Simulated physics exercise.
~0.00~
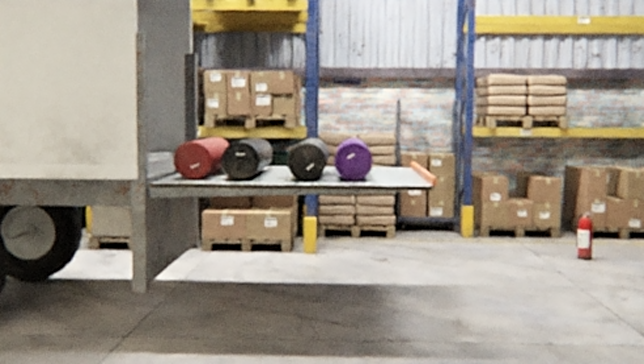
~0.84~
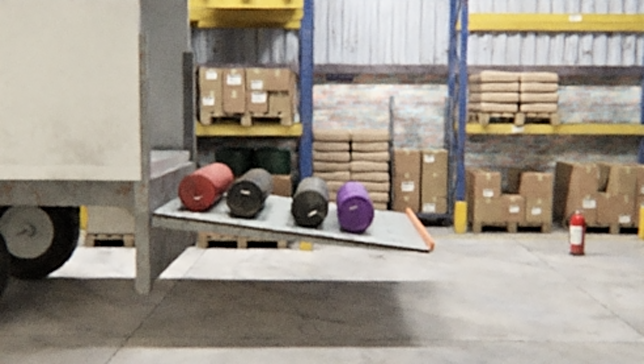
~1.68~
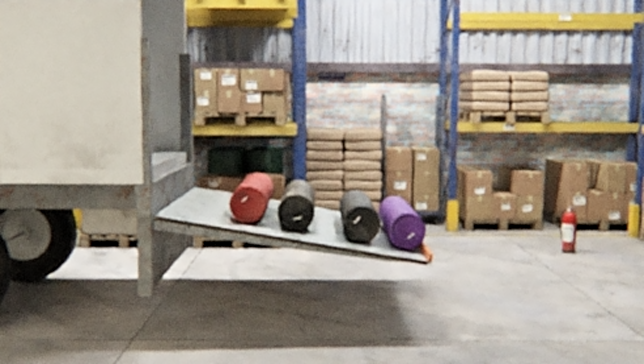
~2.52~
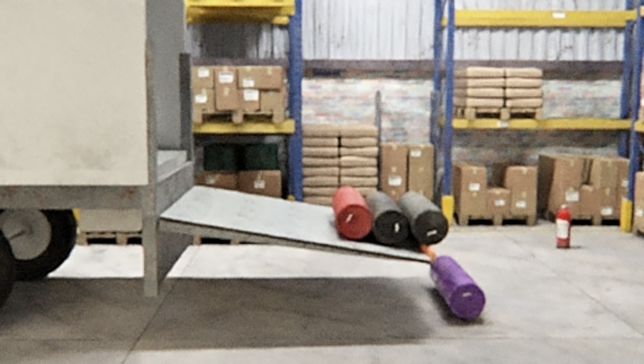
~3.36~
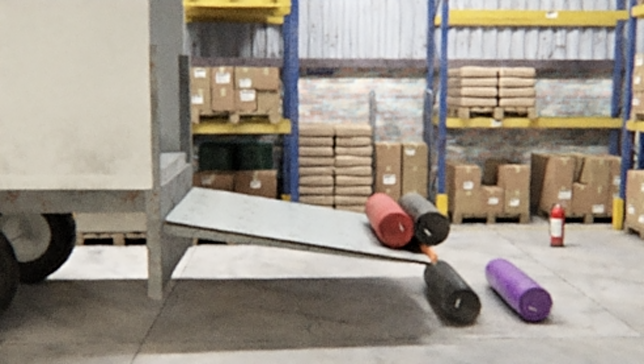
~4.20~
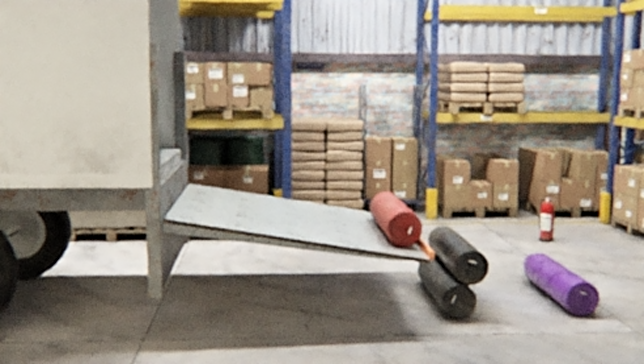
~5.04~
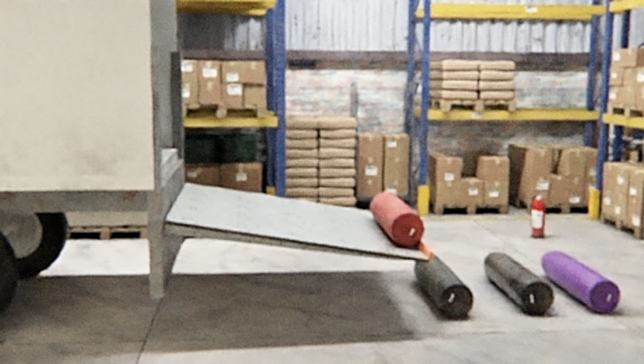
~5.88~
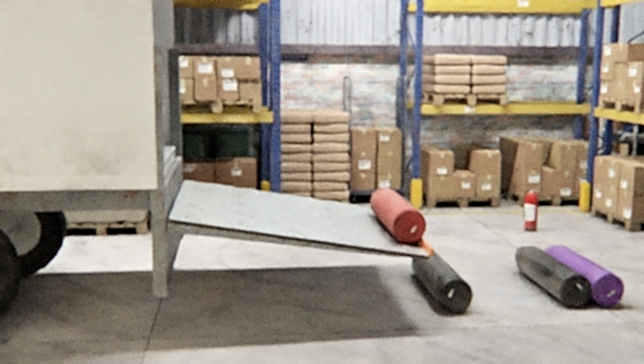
In a warehouse, a lift plate tilts, three cylinders roll off and the red one stays.
